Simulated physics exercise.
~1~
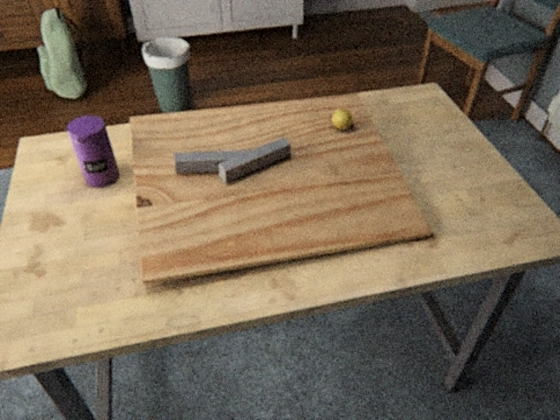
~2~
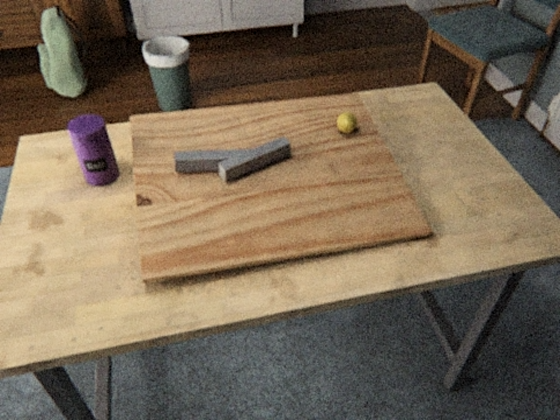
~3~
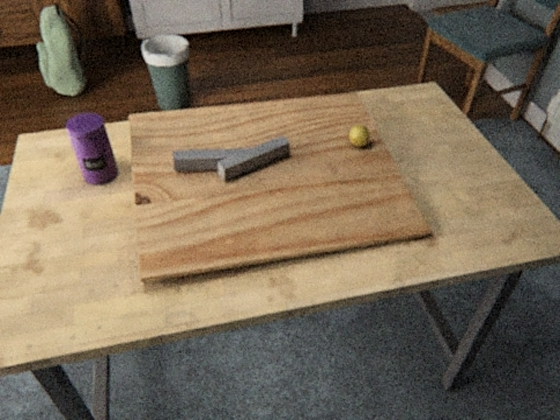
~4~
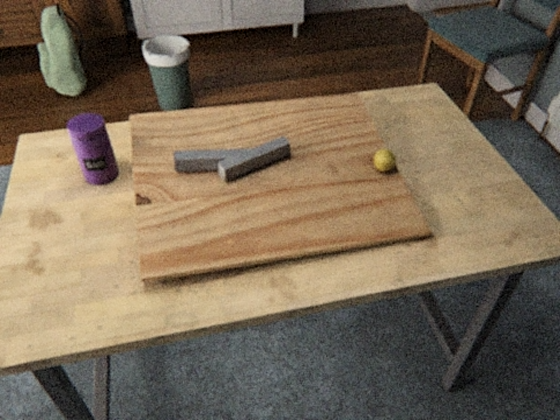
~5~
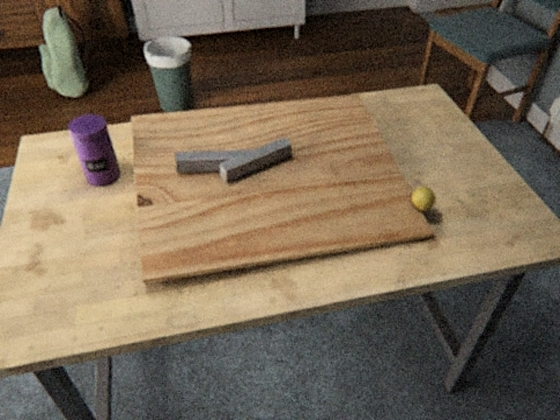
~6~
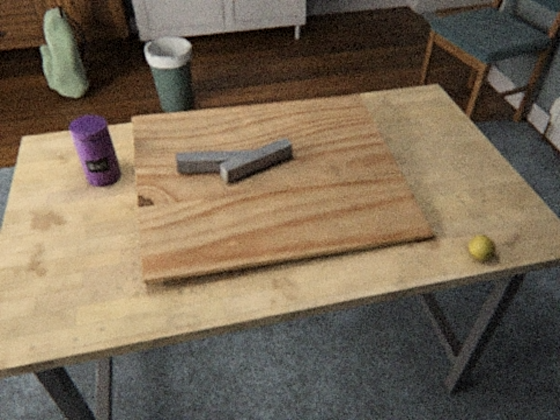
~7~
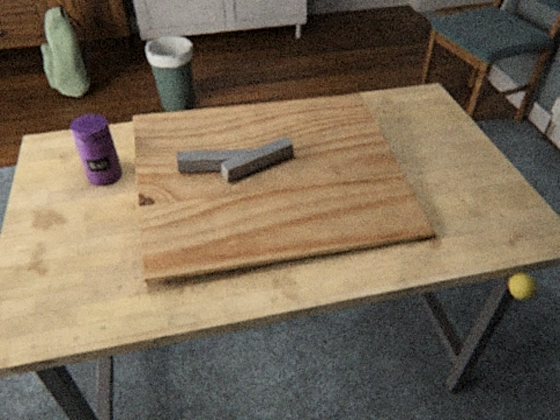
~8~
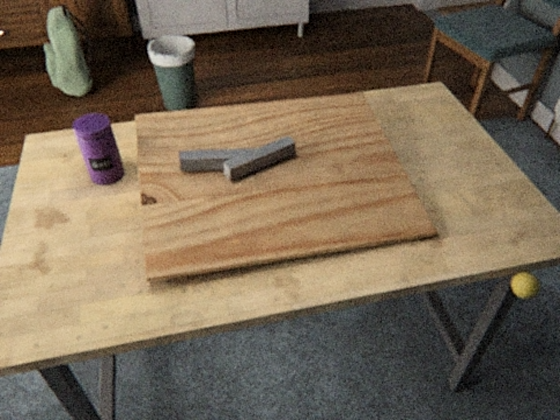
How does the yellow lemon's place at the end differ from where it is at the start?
At the start the lemon is on the wooden board near its far right corner. At the end it is off the board, farther right and closer to the viewer, at the near edge of the table by the right leg.
